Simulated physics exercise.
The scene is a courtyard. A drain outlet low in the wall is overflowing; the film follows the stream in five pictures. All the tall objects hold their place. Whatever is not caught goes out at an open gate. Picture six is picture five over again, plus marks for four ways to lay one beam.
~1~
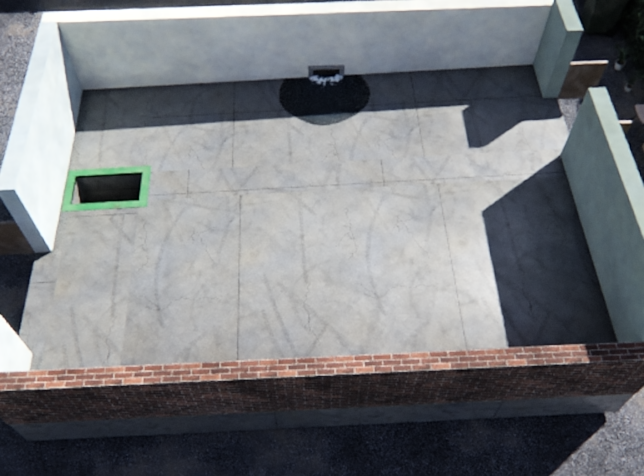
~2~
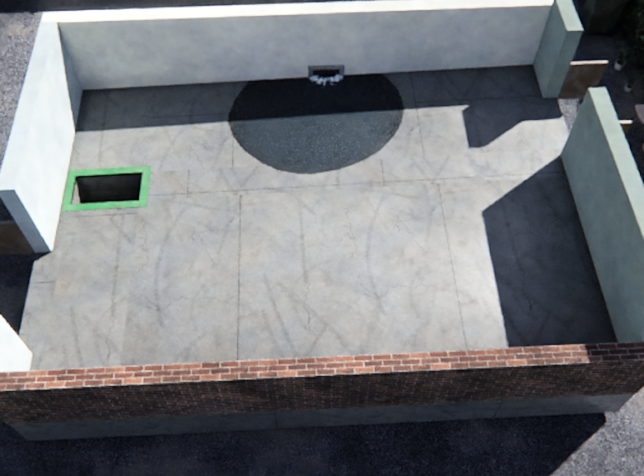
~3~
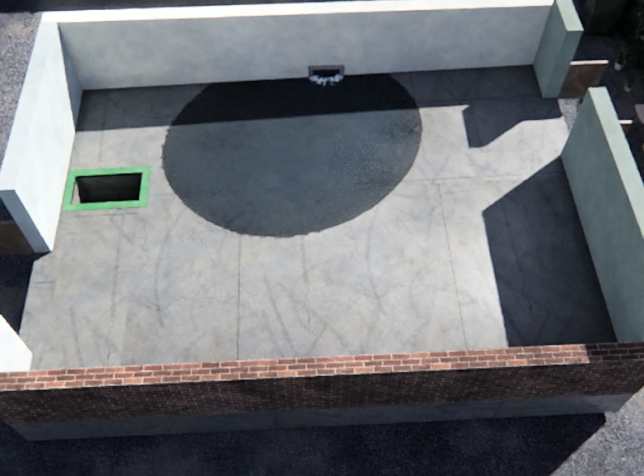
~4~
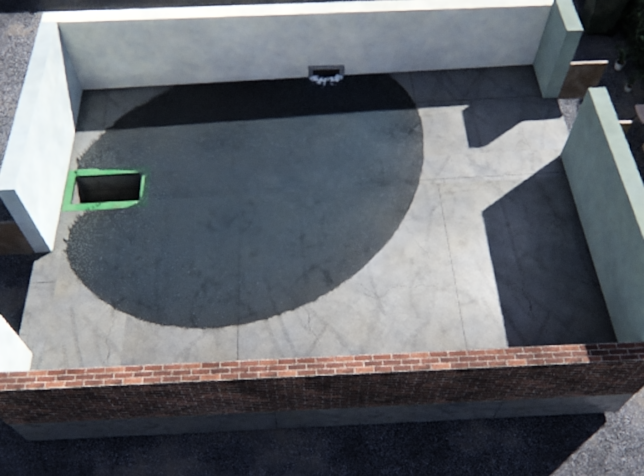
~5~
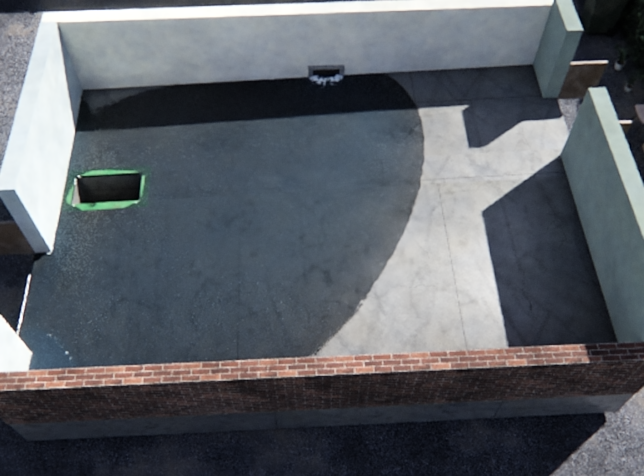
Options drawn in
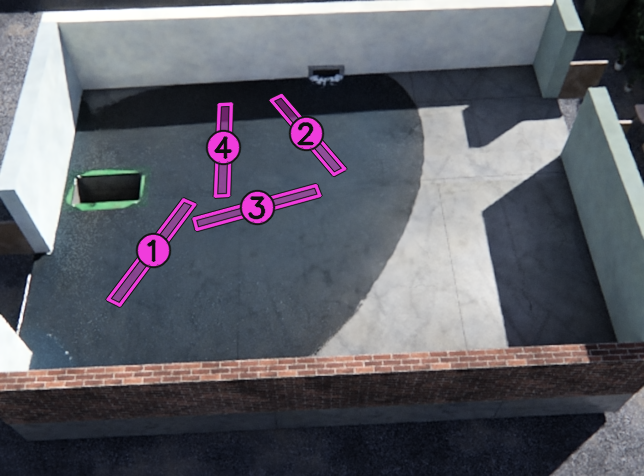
A dark sheet of water spreads across the pale grey floor of a walled courtyard, seen from high above by a still camera. White walls stand at the back and sides, a brick-topped wall crosses the front, and a green-rimmed gully sits at left. From a small outfall in the back wall, the water widens toward the lower left, surrounds the gully and reaches the front wall.
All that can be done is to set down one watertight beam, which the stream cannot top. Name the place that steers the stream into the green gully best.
Take 3.
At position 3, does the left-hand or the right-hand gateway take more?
The left gate.
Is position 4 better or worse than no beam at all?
It is worse.
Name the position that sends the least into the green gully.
It is 4.
On the marked copy, 1 from (113, 302) to (189, 202); 2 from (276, 97) to (339, 171); 3 from (195, 224) to (317, 190); 4 from (221, 195) to (225, 104).
Choosing 1, about 27 % of the stream runs into the green gully, about 73 % out by the gates.
Choosing 2, about 23 % of the stream runs into the green gully, about 77 % out by the gates.
Choosing 3, about 42 % of the stream runs into the green gully, about 58 % out by the gates.
Choosing 4, about 8 % of the stream runs into the green gully, about 92 % out by the gates.
